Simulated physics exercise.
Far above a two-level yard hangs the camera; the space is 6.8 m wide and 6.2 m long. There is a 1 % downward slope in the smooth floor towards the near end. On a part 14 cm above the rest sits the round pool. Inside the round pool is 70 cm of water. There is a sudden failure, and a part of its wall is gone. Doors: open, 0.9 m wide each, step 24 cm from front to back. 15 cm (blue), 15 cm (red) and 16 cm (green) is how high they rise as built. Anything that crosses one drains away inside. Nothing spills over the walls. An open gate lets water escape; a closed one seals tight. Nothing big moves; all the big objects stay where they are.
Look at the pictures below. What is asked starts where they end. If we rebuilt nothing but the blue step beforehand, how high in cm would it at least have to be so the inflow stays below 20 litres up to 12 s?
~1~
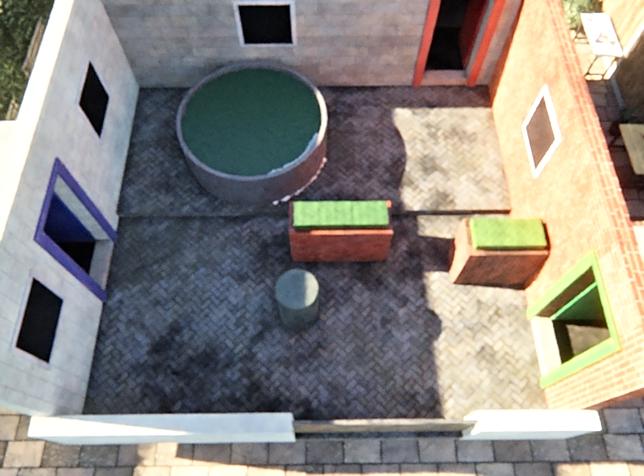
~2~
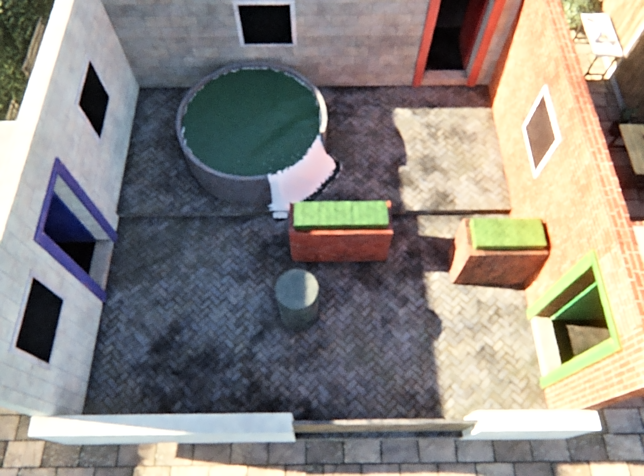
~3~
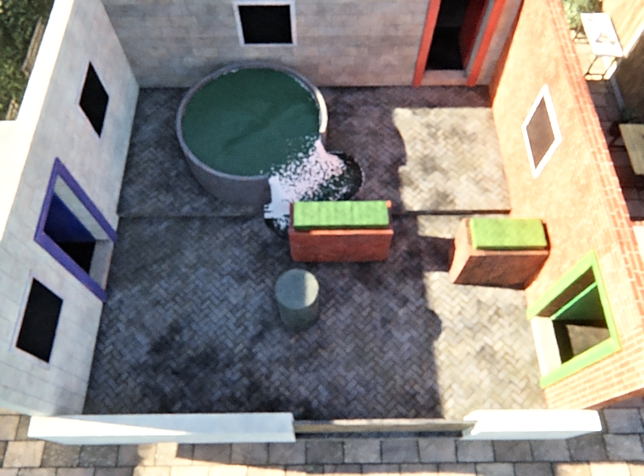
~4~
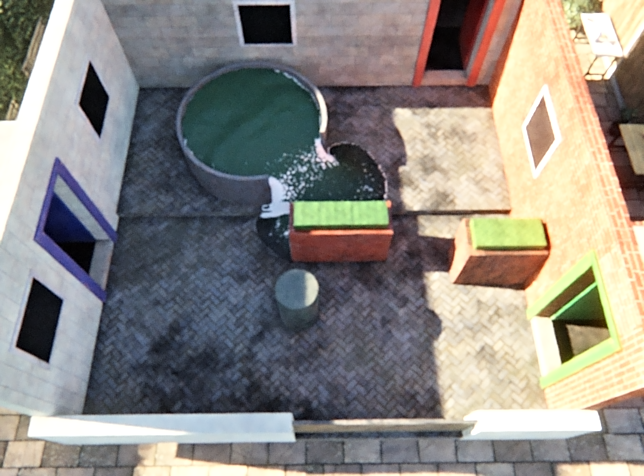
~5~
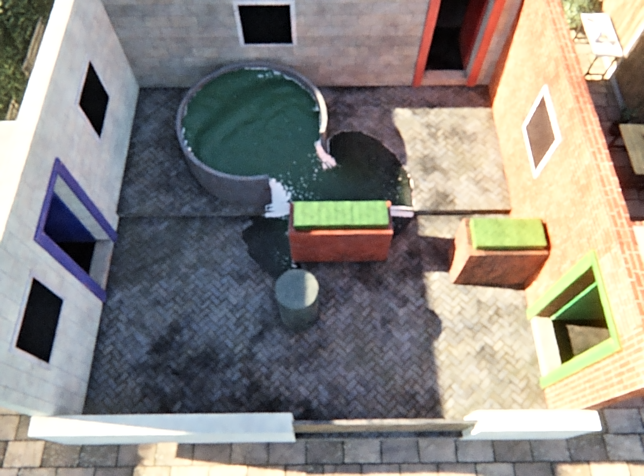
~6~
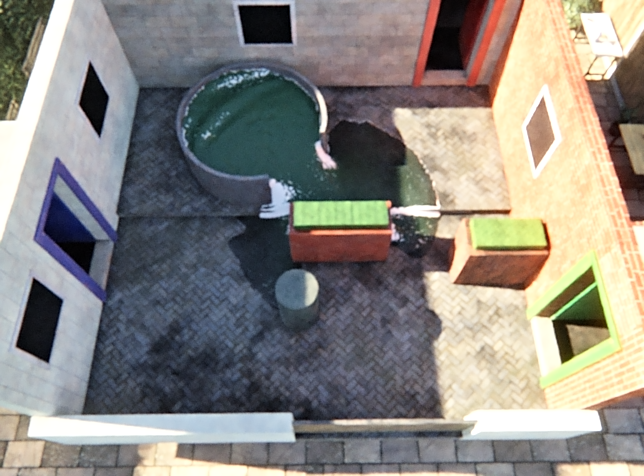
It would have to reach roughly 11.5 cm.
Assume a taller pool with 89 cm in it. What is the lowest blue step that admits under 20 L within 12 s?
Required height: Approx. 16 cm.
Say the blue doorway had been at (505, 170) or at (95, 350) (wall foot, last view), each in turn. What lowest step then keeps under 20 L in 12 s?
Minimums: Roughly 22 cm and 8.5 cm.
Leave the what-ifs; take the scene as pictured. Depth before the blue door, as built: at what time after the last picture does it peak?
About 10.5 seconds.
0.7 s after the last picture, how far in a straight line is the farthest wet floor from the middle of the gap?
Roughly 3.6 metres.
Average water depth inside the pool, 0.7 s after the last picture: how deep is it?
About 47 cm.
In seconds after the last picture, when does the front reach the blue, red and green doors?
Blue 2.0 s, red 2.2 s, green 1.0 s.
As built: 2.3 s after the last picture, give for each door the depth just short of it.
In cm: Blue 8, red 8, green 2.
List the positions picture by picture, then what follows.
The round pool at (252, 120) is whole and still, 70 cm deep; the blue door at (84, 240) is dry, in the first picture.
The front is at (337, 168), 0.3 m from the gap at (302, 175); 0.3 m2 of floor is wet, 70 cm left at the back, in the second picture.
The gap is at (303, 177), the front 0.8 m out at (357, 182); the back of the round pool holds 70 cm, in the third picture.
The front is at a hidden place, 1.3 m from the gap at (303, 178); 2.2 m2 of floor is wet, 70 cm left at the back, in the fourth picture.
The front is at (404, 222), 1.8 m from the gap at (303, 178); 3.6 m2 of floor is wet, 69 cm left at the back, in the fifth picture.
The gap is at (303, 178), the front 2.3 m out at (424, 247); the back of the round pool holds 63 cm; the blue door at (84, 240), 3.5 m from the gap, is still 2.4 m from the nearest water, in the sixth picture.
Then, 0.7 s after the last picture water covers 25 % of the floor, deepest (55 cm) near (317, 223); it has not reached the blue door.
Then, 2.3 s after the last picture water covers 60 % of the floor, deepest (44 cm) near (510, 249); 8 cm at the blue door, 0 litres in over its 15 cm step.
Then, 11.3 s after the last picture water covers 90 % of the floor, deepest (20 cm) near (81, 424); 16 cm at the blue door, 3 litres in over its 15 cm step.
At the blue door as built, the water peaked near 16 cm, 10.7 s after the last picture.
With a step of 10.5 cm, 32 litres would have come in within the 12 s; with 14 cm, 6 litres. So under 20 litres takes about 11.5 cm.
